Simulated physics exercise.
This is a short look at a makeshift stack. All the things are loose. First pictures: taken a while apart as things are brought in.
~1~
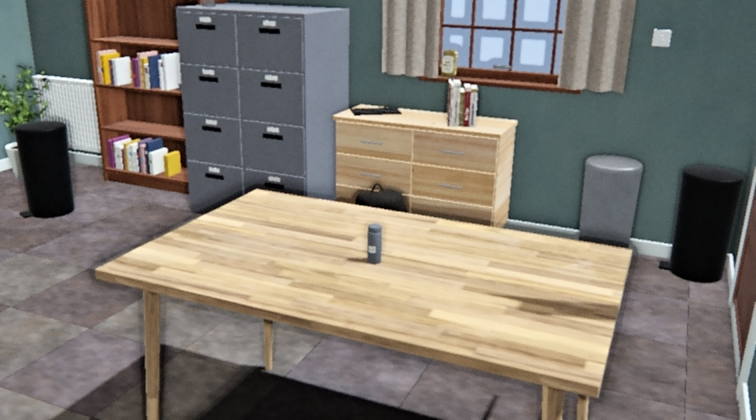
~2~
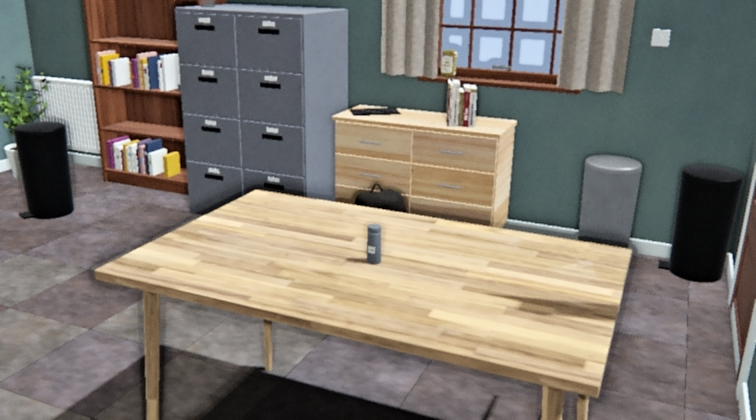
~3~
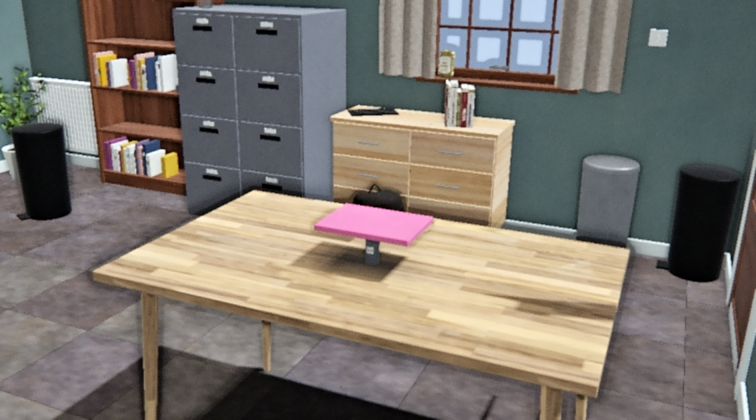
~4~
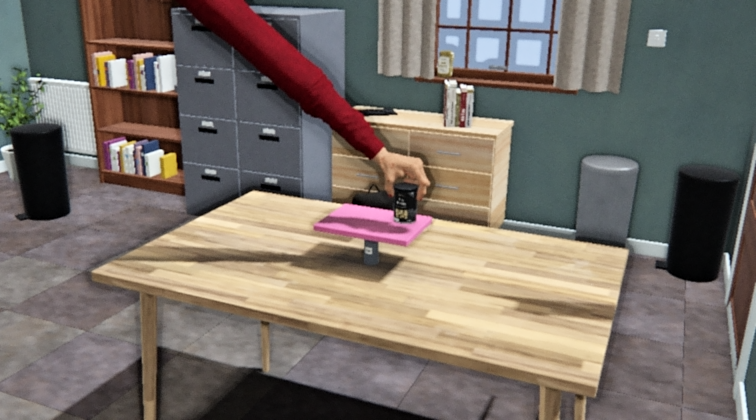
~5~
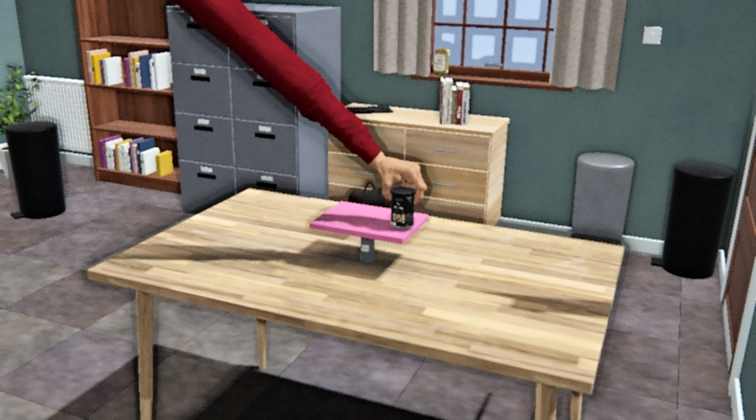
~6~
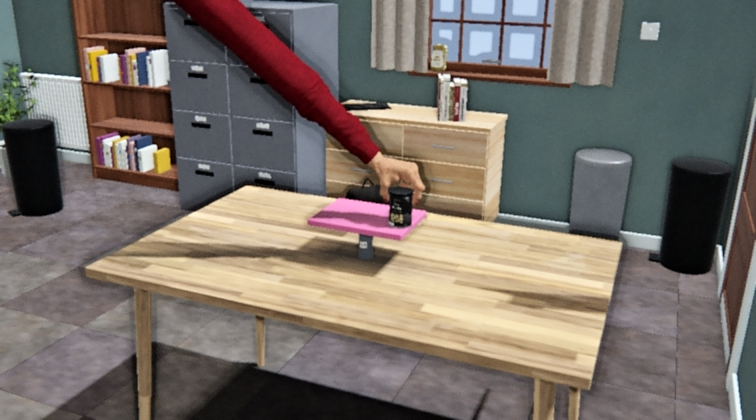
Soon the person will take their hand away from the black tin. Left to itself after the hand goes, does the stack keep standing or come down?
My guess is that something will drop.
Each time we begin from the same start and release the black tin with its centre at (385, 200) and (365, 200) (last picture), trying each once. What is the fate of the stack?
In case one it tumbles, while in case two it stays upright.
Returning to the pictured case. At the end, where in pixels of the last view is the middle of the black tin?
Somewhere around (446, 274) in the last picture.
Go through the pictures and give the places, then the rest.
In the first frame, the last thing is not in view yet.
In the second frame, the last thing is not in view yet.
In the third frame, the last thing is not in view yet; pink lid (375, 224).
In the fourth frame, coming down; black tin (406, 203); pink lid (374, 224).
In the fifth frame, coming down; black tin (403, 207); pink lid (370, 221).
In the sixth frame, set down, still held; black tin (401, 208); pink lid (368, 218).
Then, 0.30 s on from there, black tin now fallen; pink lid turned 33° from how it was put.
Then, 0.50 s on from there, pink lid turned 48° from how it was put.
Then, 0.60 s on from there, pink lid now fallen; grey shaker turned 30° from how it was put.
Then, 0.70 s on from there, grey shaker now fallen.
In the end, fallen, pink lid, grey shaker and black tin. At the end, from the last picture's camera, black tin near (446, 274). The stack loses its balance.
